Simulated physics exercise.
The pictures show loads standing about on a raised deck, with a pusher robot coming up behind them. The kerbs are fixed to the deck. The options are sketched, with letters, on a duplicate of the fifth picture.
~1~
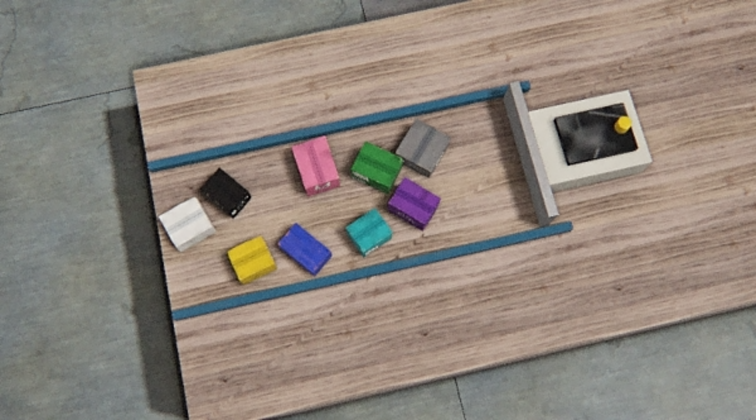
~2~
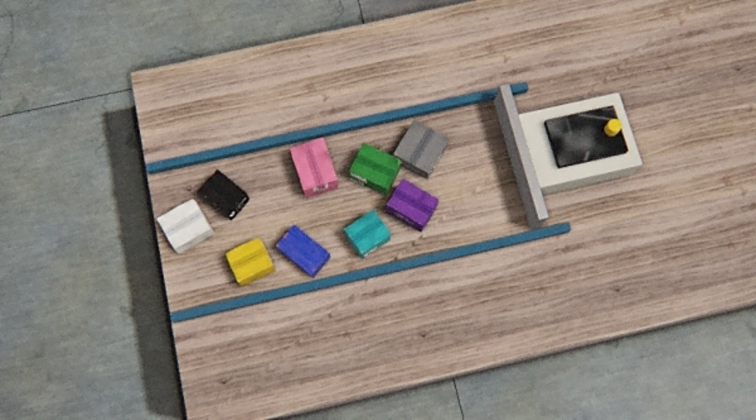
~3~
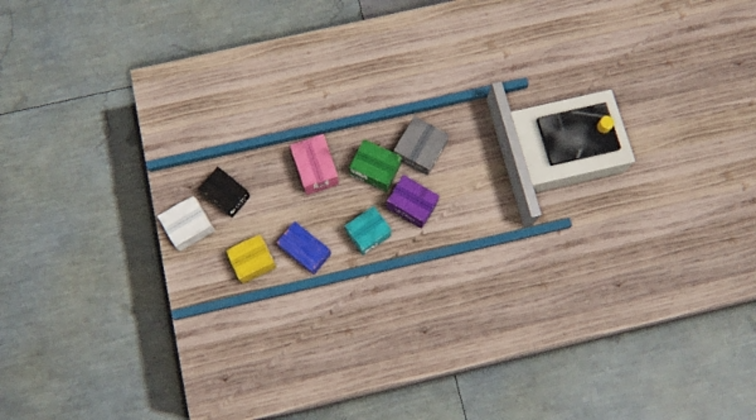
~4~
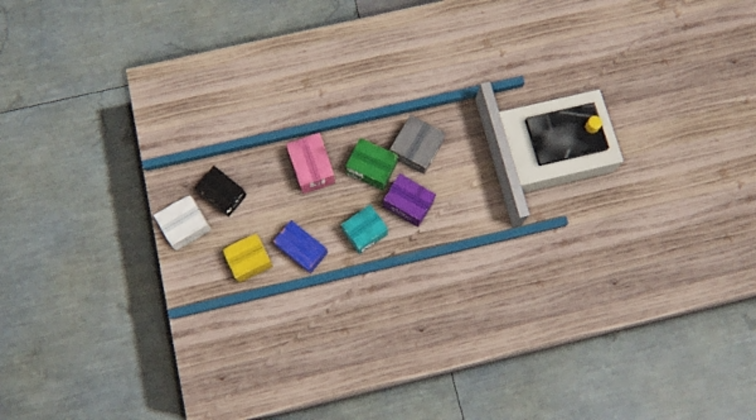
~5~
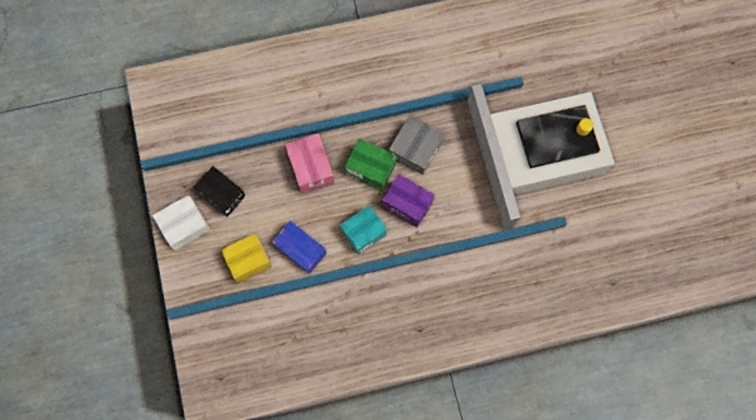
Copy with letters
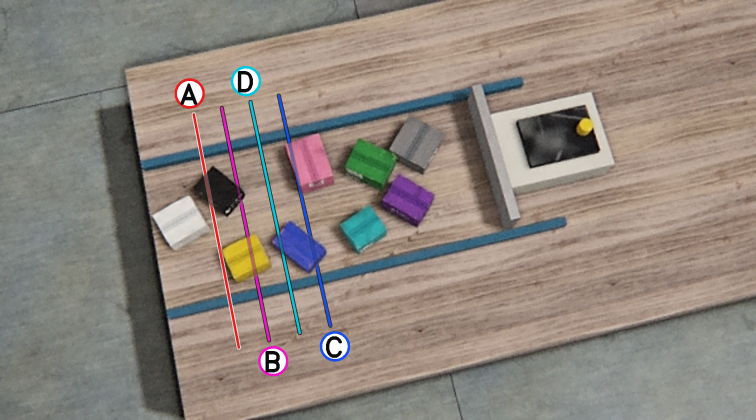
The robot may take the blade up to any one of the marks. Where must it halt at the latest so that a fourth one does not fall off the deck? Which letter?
Up to line B.
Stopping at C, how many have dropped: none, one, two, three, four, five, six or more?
By then, none.
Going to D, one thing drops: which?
It is the white box.
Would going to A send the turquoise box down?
No.
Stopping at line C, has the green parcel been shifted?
Yes.
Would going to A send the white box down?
Yes.
On the marked copy, A at (215, 227); B at (245, 220); C at (304, 206); D at (274, 213).
Taking B. A third of the way, robot (464, 158); turquoise box (361, 233); grey parcel (362, 154).
Two thirds of the way, robot (374, 178); white box (175, 230); black box (196, 201).
When it is over, robot (302, 194); black box over the edge; white box over the edge; two fallen.
As for the rest, A drops four; C is within the limit but short; D is within the limit but short.
